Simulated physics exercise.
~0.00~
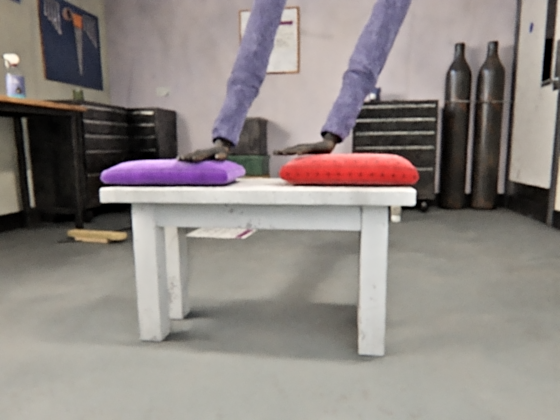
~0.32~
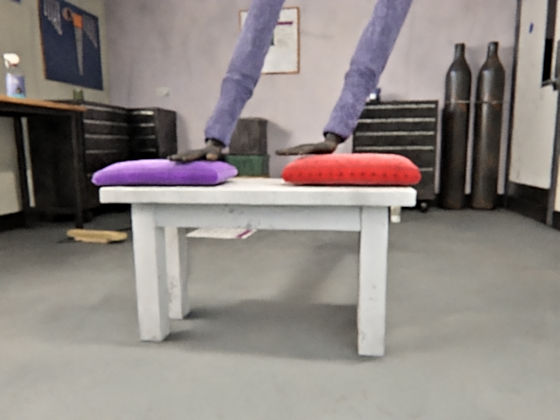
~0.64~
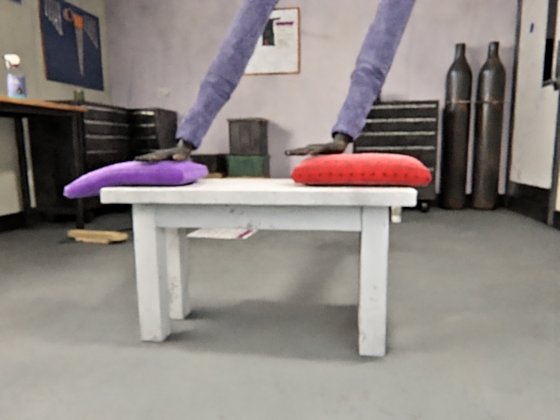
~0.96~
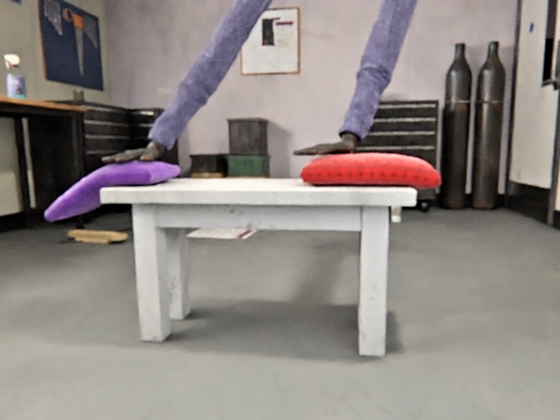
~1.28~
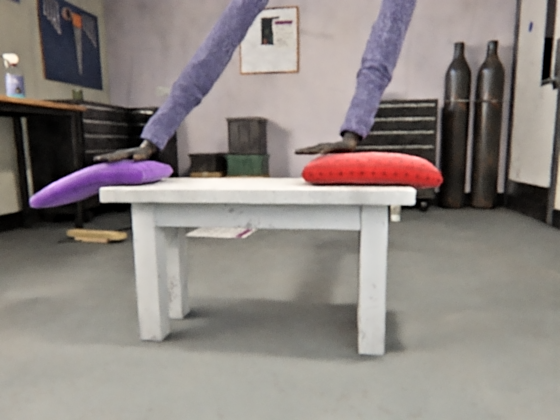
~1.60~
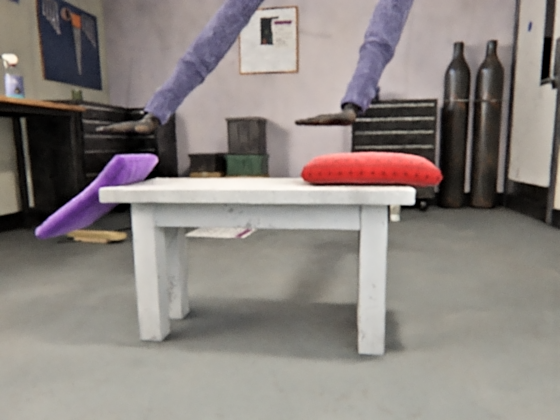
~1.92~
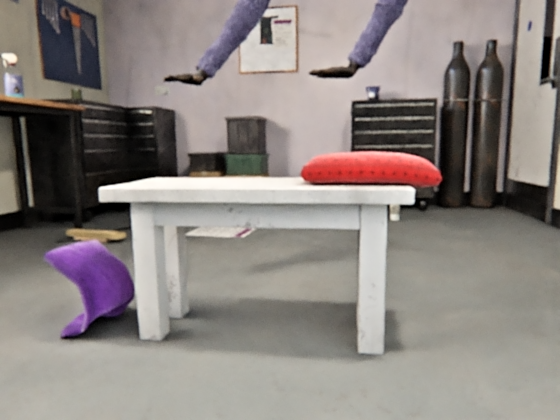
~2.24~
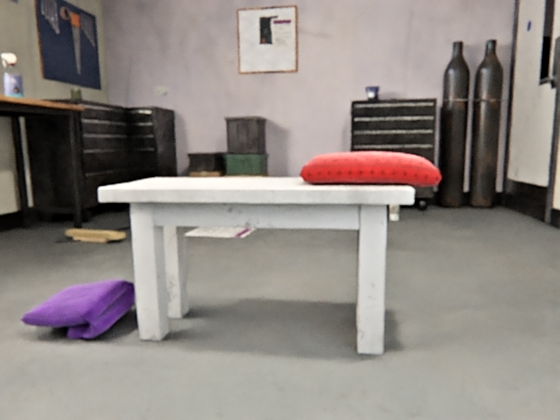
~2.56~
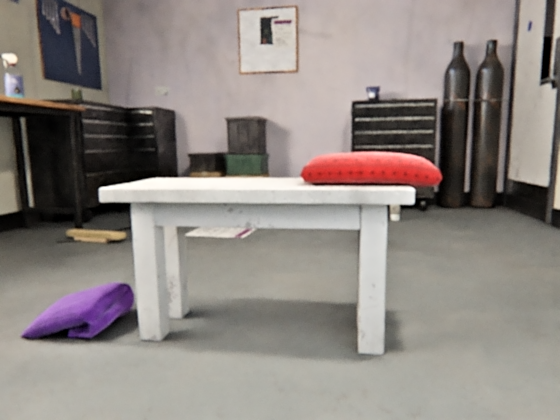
To begin with, two hands rest on a purple pillow and a red pillow lying side by side on a white wooden bench in a workshop. The hands slide the pillows apart, the purple one moving left until it hangs well over the bench's end, the red one shifting slightly right. Then both hands lift and draw back. The purple pillow tips over the left end, drops and slumps onto the floor beside the bench leg. The red pillow stays on top near the right end, while the purple one lies folded on the grey floor.
